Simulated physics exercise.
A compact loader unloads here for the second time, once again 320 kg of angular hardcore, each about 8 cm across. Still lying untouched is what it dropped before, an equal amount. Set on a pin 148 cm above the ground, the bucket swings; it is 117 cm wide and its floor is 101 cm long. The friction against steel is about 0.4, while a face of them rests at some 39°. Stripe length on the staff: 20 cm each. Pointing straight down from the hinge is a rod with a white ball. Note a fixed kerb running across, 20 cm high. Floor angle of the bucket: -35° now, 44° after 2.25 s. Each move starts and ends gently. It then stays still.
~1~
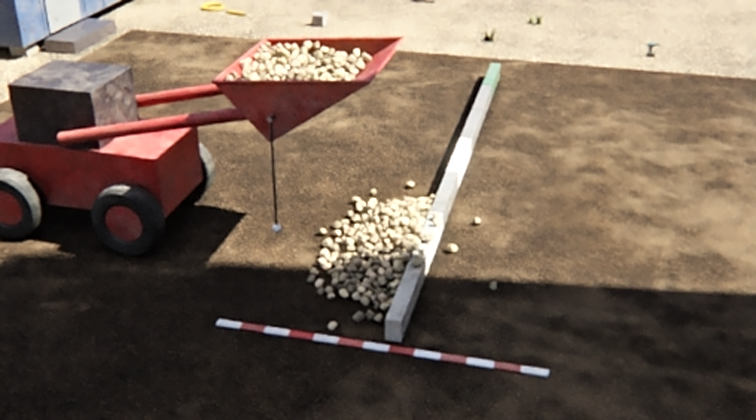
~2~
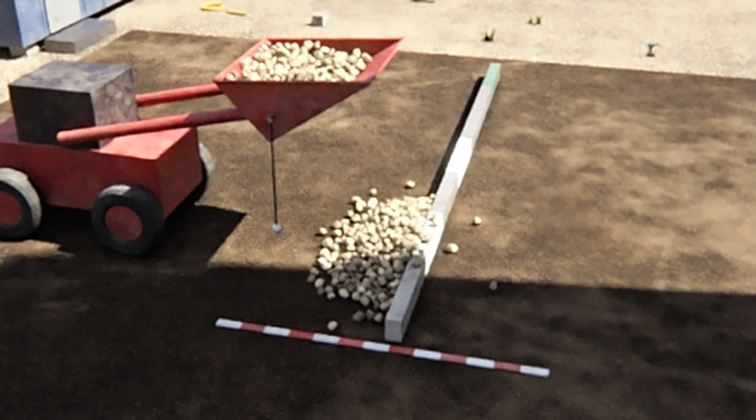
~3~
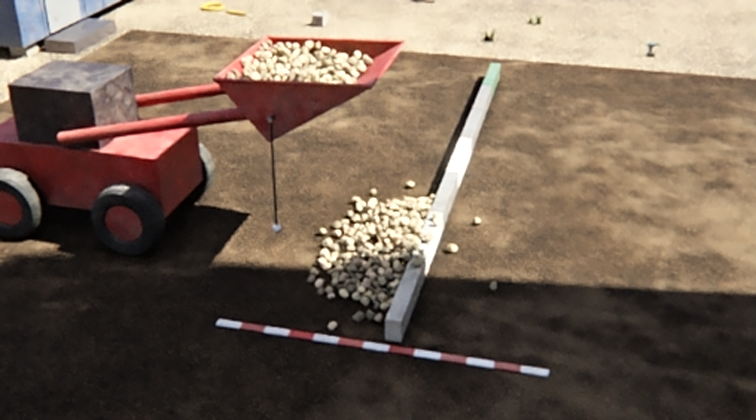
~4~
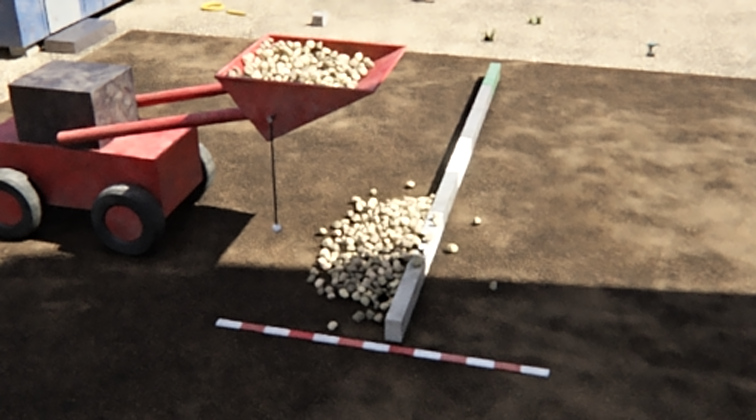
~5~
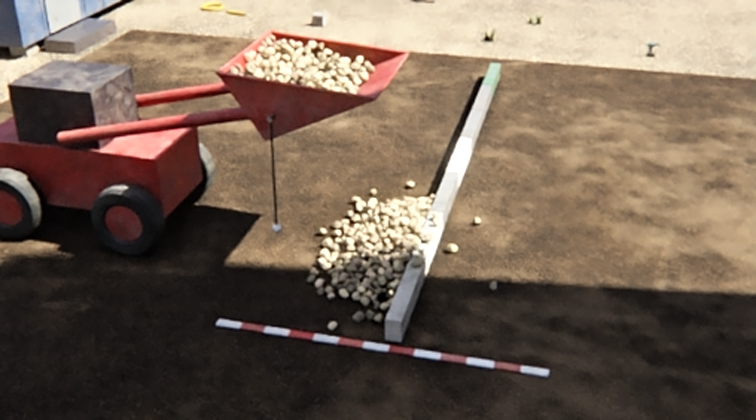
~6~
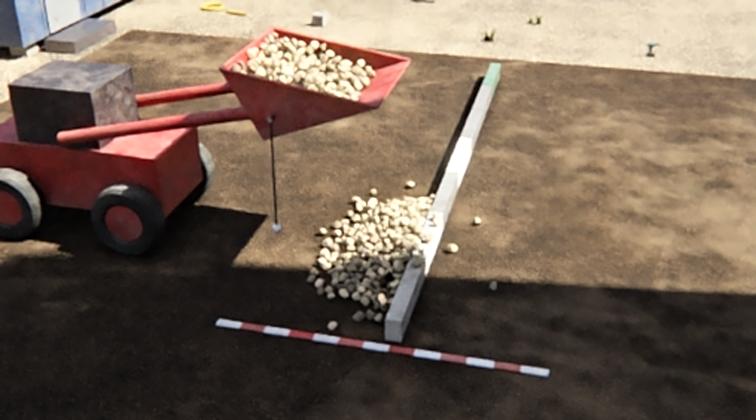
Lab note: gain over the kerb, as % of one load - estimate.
Gain: About 18 %.
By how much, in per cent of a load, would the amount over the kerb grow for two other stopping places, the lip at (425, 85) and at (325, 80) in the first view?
I'd expect near 95 per cent first and near 0 per cent next.
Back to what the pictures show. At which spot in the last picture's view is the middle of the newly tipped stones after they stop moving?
Their centre rests close to (394, 235).
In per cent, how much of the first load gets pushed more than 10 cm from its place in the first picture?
The answer is about 10 per cent.
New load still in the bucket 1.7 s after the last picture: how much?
About 20 per cent is held.
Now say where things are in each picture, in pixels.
In the first picture, the bucket is at -35°, its lip at (370, 82); the top of the load is at (299, 54). The earlier load is highest near (399, 219), 31 cm above ground level, 99 % on this side of the kerb, 1 % over the kerb.
In the second picture, the bucket is at -34°, its lip at (370, 83); the top of the load is at (300, 53).
In the third picture, the bucket is at -32°, its lip at (372, 87); the top of the load is at (286, 52).
In the fourth picture, the bucket is at -30°, its lip at (374, 92); the top of the load is at (278, 49).
The fifth picture shows lip at (376, 99), floor tilted -26°, highest stones at (271, 46).
In the sixth picture, the bucket is at -21°, its lip at (378, 108); the top of the load is at (272, 45).
Then, 1.1 s after the last picture the floor is at 32°; in per cent of one load, 100 in the bucket, 99 on this side of the kerb, 1 over the kerb; the foremost stones are at (446, 242).
Then, 1.7 s after the last picture the floor is at 44°; in per cent of one load, 19 in the bucket, 179 on this side of the kerb, 2 over the kerb; the foremost stones are at (464, 240).
Then, 2.1 s after the last picture the floor is at 44°; in per cent of one load, 0 in the bucket, 187 on this side of the kerb, 13 over the kerb; the foremost stones are at (495, 263).
Then, 4.7 s after the last picture the floor is at 44°; in per cent of one load, 0 in the bucket, 182 on this side of the kerb, 18 over the kerb; the foremost stones are at (515, 269). Net gain over the kerb, 18.
